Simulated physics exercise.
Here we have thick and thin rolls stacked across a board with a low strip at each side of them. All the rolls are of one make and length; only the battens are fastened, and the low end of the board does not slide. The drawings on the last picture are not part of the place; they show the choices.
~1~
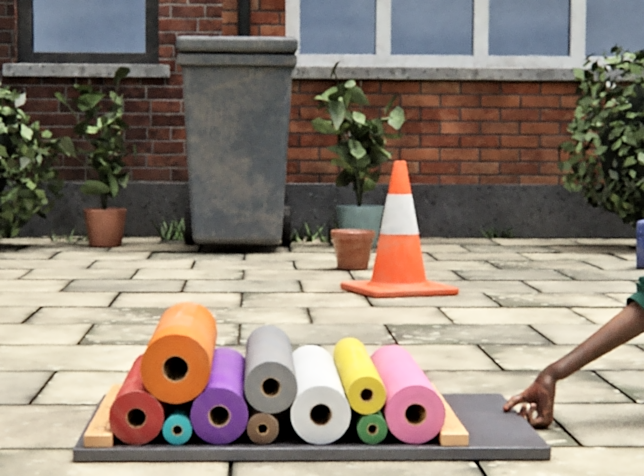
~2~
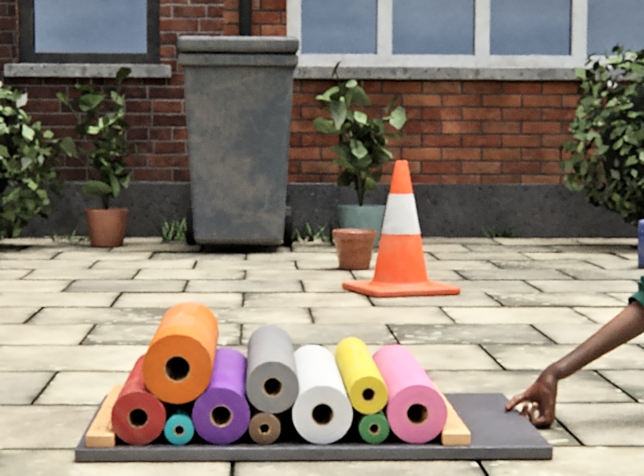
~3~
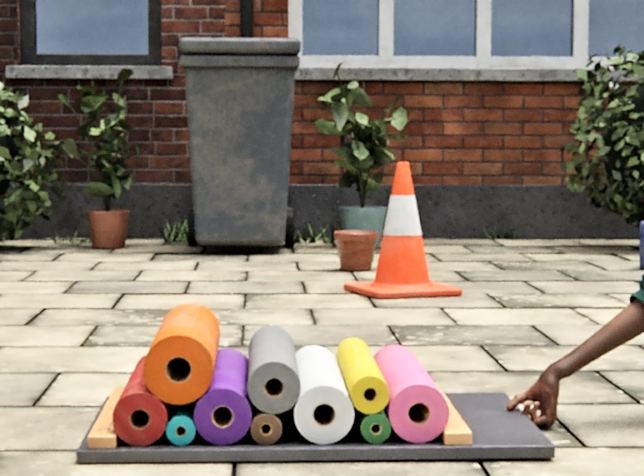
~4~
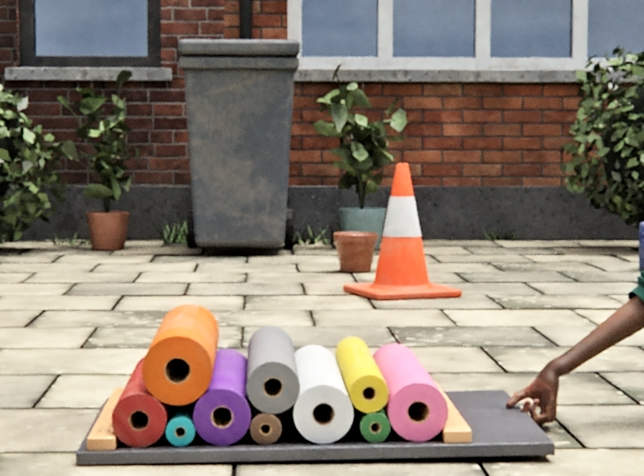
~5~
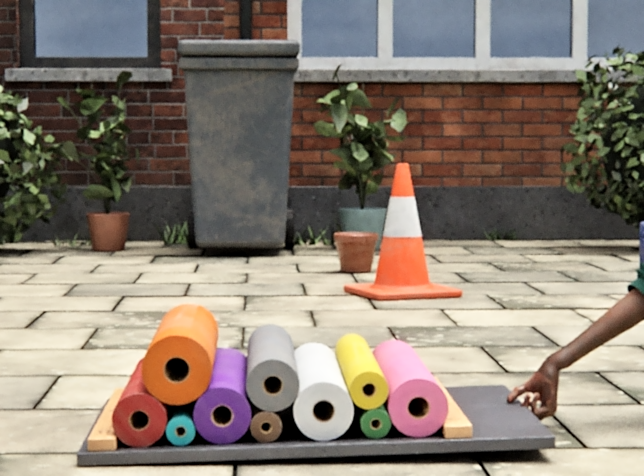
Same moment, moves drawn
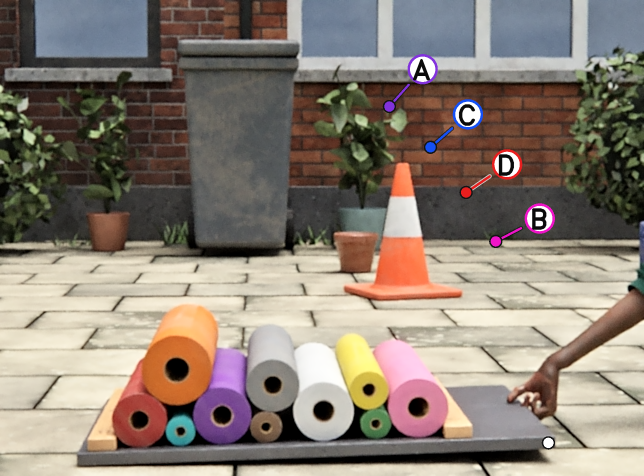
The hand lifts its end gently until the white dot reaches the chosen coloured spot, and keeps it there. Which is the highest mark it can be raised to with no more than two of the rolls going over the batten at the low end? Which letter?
At most to D.
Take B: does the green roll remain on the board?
Yes.
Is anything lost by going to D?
No.
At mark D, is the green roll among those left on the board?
Yes, with D.
On the copy, A at (389, 107); B at (496, 241); C at (431, 147); D at (466, 192); the white dot at (549, 443).
On D. First, board at 19°.
Then, board at 34°.
Finally, board at 34°, none over the low batten.
By contrast, A eight over the low batten; B none over the low batten; C eight over the low batten.
